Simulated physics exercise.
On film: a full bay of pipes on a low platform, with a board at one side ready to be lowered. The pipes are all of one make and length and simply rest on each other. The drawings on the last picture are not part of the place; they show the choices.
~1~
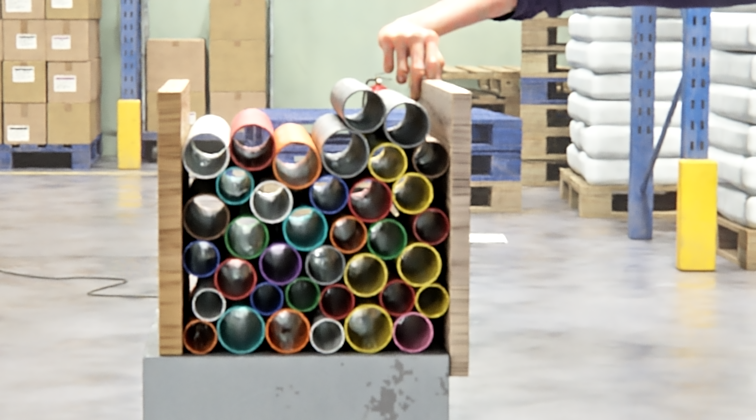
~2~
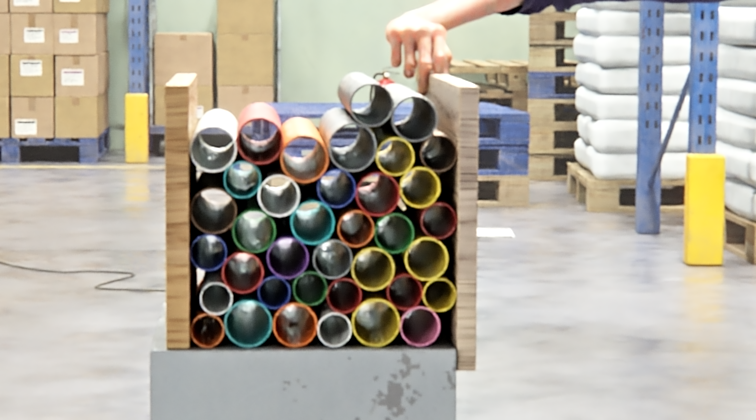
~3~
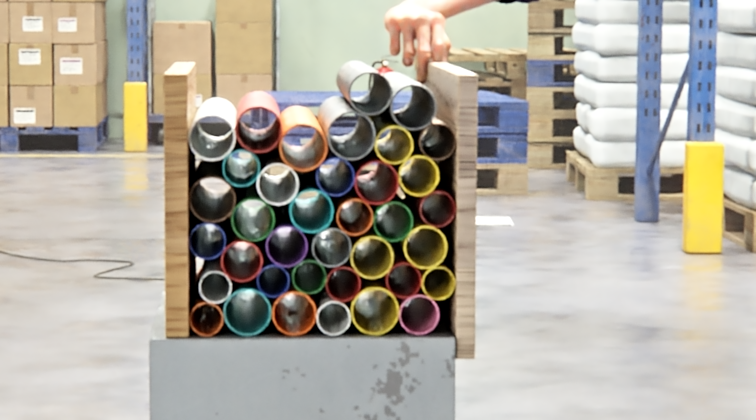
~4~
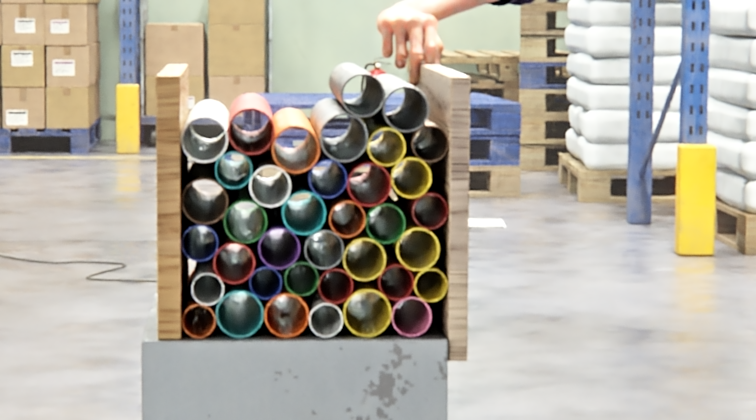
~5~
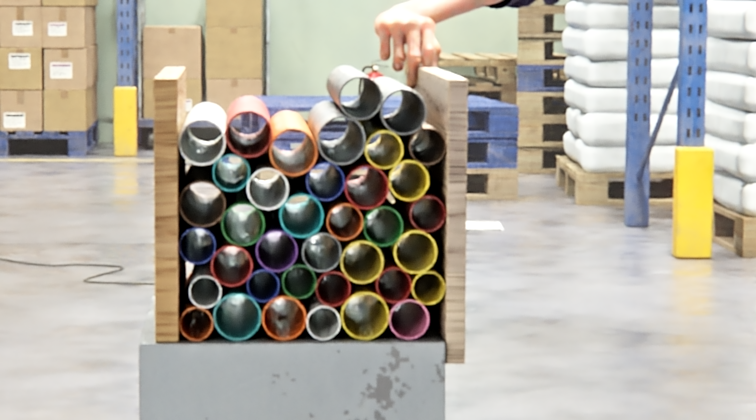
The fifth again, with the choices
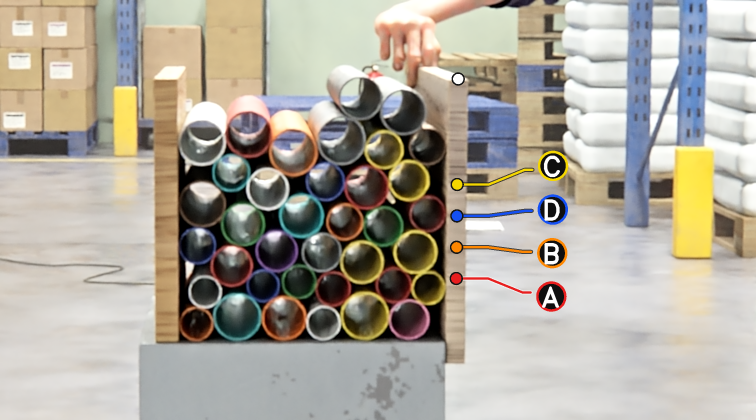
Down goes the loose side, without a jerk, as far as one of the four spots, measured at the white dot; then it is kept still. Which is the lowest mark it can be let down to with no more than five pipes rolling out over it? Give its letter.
Slide it to D.
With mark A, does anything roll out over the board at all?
Yes, at A.
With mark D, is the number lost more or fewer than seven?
It loses fewer than seven.
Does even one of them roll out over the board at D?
Yes, at D.
On the copy, A at (456, 278); B at (457, 248); C at (457, 185); D at (457, 216); the white dot at (458, 79).
On D. First, top of the board (447, 143).
Then, top of the board (446, 214).
Finally, top of the board (446, 215), two out over the board.
By contrast, A more than five out over the board; B six out over the board; C two out over the board.
